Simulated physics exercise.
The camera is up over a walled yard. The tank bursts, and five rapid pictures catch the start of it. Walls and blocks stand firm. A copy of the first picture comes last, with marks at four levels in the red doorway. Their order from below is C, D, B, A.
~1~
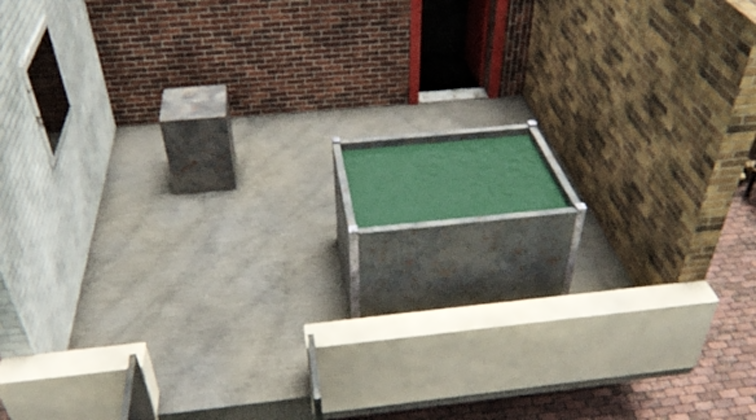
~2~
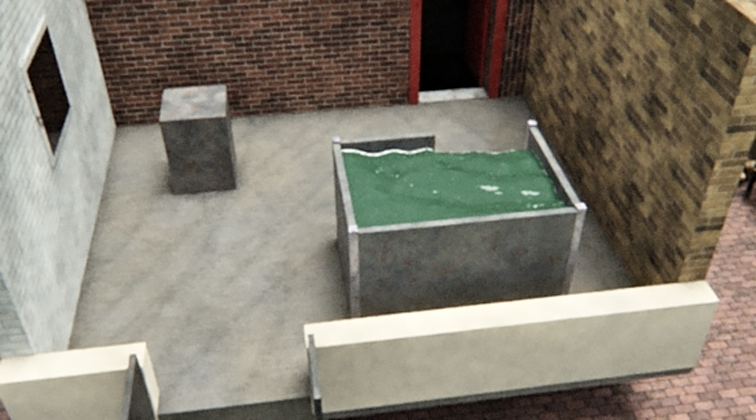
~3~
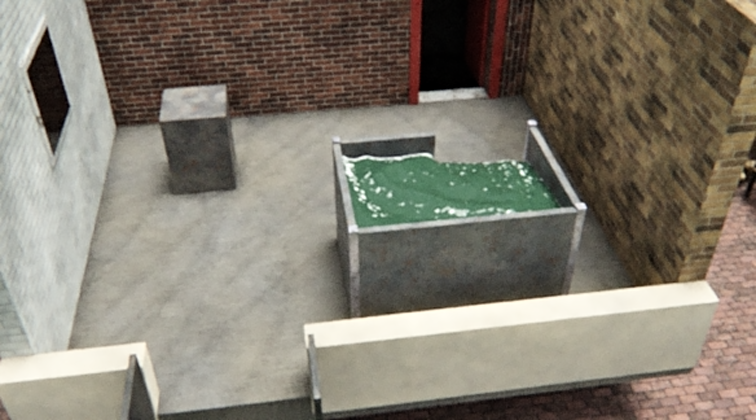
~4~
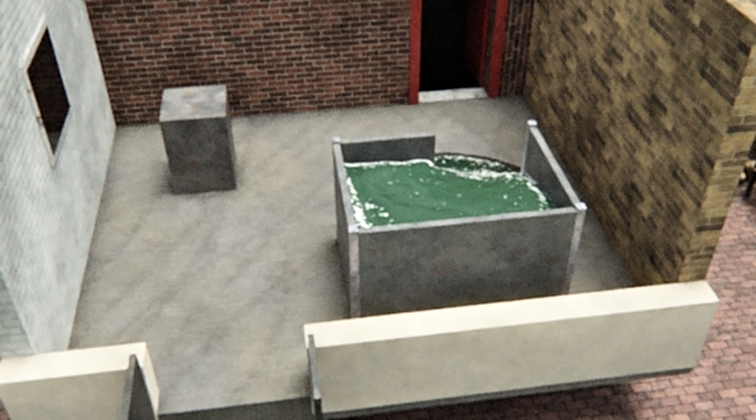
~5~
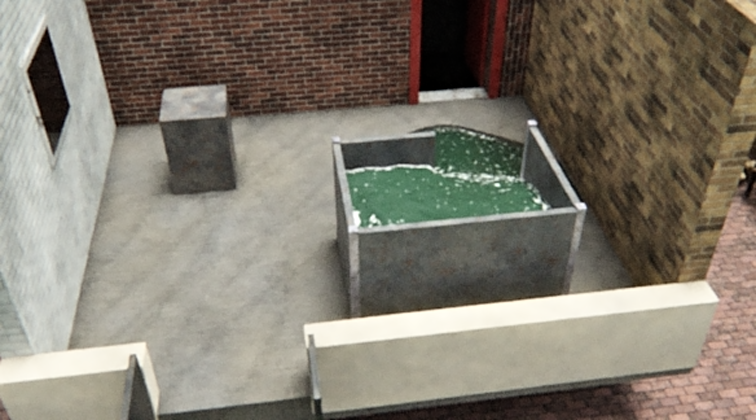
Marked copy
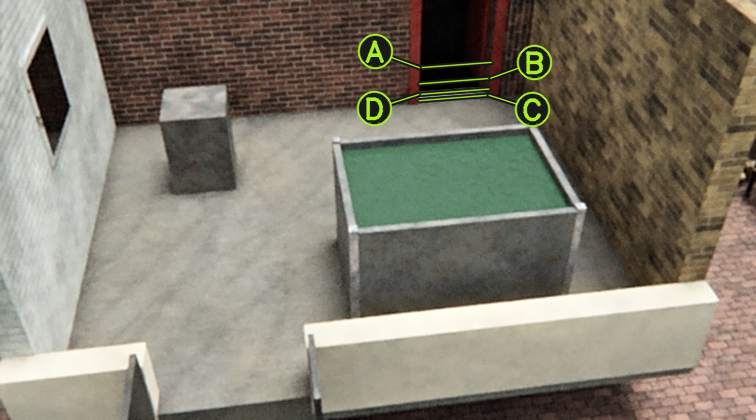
Green water in a grey tank in a walled yard drops at the back, turning choppy and flecked with white, then pours out through a gap in the rear wall and spreads behind the tank near the red doorway.
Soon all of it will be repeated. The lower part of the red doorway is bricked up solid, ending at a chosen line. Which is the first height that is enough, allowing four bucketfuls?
The limit is A.
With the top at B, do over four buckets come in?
Yes, that goes wrong.
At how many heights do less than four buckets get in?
One of them.
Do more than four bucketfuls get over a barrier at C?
Yes, it does.
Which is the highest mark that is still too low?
B.
On the marked copy, A at (455, 65); B at (454, 81); C at (453, 97); D at (454, 91); from the bottom up C, D, B, A.
With A, a bucket or two gets in.
With B, about 15 bucketfuls get in.
With C, dozens of bucketfuls pour in.
With D, dozens of bucketfuls pour in.
